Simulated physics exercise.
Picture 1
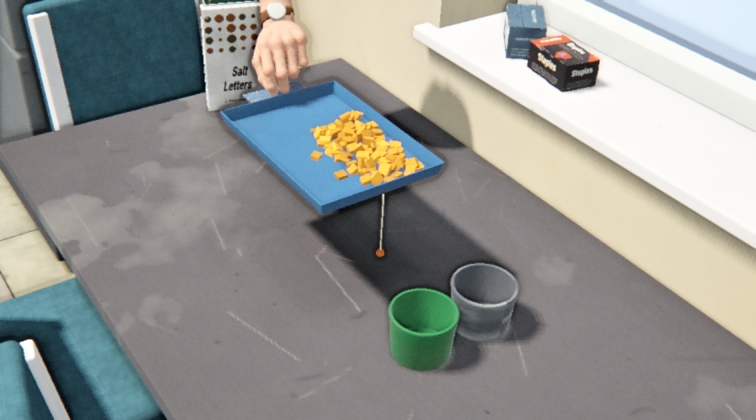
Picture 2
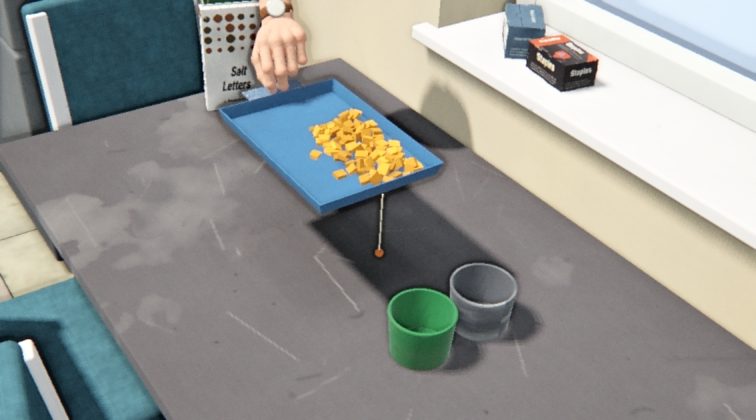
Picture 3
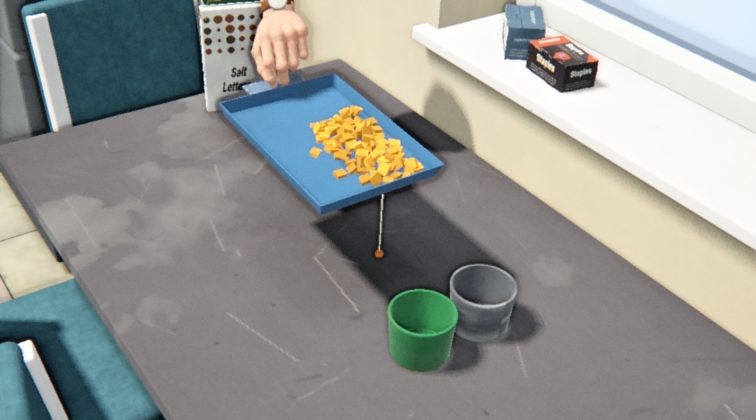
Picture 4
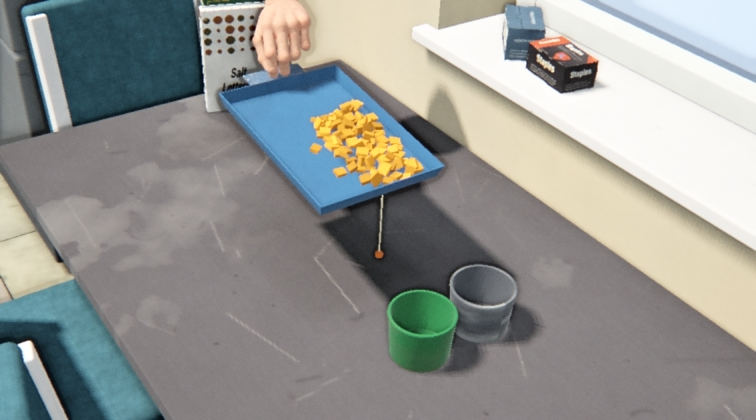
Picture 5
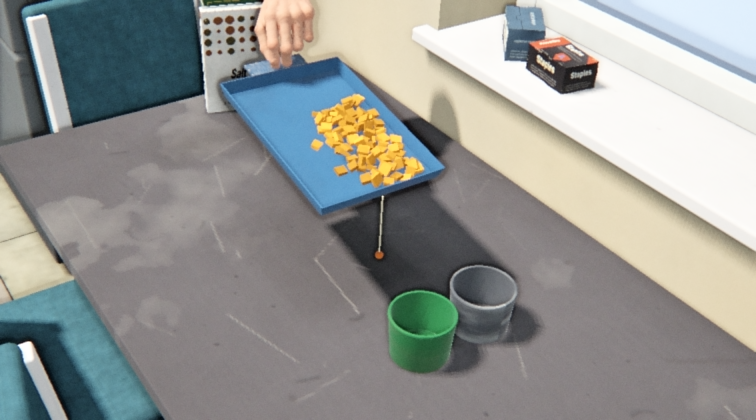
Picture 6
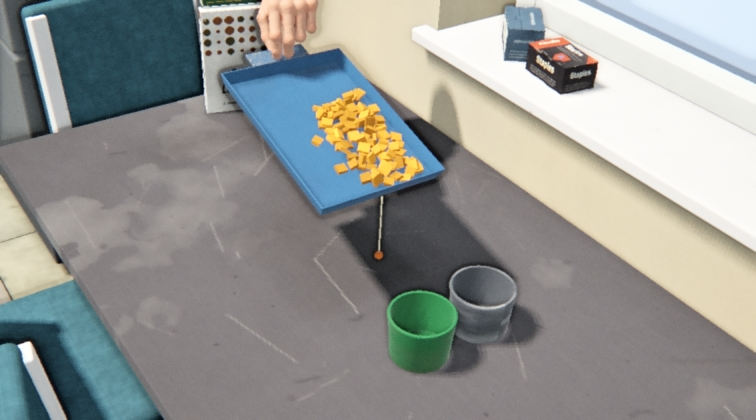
A dark, scuffed table beside a windowsill holding two small boxes is seen from above at an angle, with teal chairs to the left. A hand with a wristwatch grips the far end of a blue tray of small orange crackers, above a green dish and a grey one, an orange bead hanging from its near edge. The hand slowly raises the far end, tilting the tray slightly, while the crackers barely shift.
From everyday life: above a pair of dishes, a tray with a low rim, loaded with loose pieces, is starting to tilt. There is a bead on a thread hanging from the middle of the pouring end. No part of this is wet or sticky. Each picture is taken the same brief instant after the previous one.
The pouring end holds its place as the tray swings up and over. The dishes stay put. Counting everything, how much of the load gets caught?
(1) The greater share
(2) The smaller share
The smaller share.
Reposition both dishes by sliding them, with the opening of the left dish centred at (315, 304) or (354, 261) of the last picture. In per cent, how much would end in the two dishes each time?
Close to 20 in a hundred, then close to 0 in a hundred.
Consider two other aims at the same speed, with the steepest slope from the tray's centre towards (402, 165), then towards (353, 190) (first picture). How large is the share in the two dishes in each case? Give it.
Somewhere close to 0 % the first time, 0 % the second.
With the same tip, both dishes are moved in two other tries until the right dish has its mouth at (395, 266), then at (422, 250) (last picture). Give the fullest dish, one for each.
In the first try it's the one on the right, and in the second it's the one on the right.
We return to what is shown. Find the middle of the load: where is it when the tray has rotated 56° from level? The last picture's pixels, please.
Near (396, 153).
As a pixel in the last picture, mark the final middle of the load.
The centre comes to rest near (423, 309).
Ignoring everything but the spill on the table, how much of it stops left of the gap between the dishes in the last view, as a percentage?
Near 80 %.
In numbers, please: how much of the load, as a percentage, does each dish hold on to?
0 percent ends in the left dish, 0 percent in the right.
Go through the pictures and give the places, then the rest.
Corners of the pouring end at (323, 201) and (438, 162), level; middle of the load at (364, 147), small crackers; left dish at (443, 347); right dish at (503, 318); bead on its thread at (380, 253), in the first frame.
Corners of the pouring end at (322, 201) and (437, 162), level; middle of the load at (363, 146), in the second frame.
Corners of the pouring end at (322, 202) and (438, 163), tipped barely, level across its low end; middle of the load at (363, 145), in the third frame.
Corners of the pouring end at (323, 203) and (438, 164), tipped a little, level across its low end; middle of the load at (364, 142), in the fourth frame.
Corners of the pouring end at (323, 204) and (439, 166), tipped a little, level across its low end; middle of the load at (364, 139), in the fifth frame.
Corners of the pouring end at (324, 204) and (439, 167), tipped a little, level across its low end; middle of the load at (365, 136); left dish at (441, 349); right dish at (502, 320), in the sixth frame.
Soon after the last picture, tray tipped steeply; all on the tray.
A little later, tray tipped right over; about half on the tray; a stray few in the left dish; about a quarter outside both; a small part in the air.
Later still, tray tipped past a quarter turn; a small part in the left dish; nearly all outside both.
At rest, tray tipped past a quarter turn; a small part in the left dish; none in the right dish; nearly all outside both.
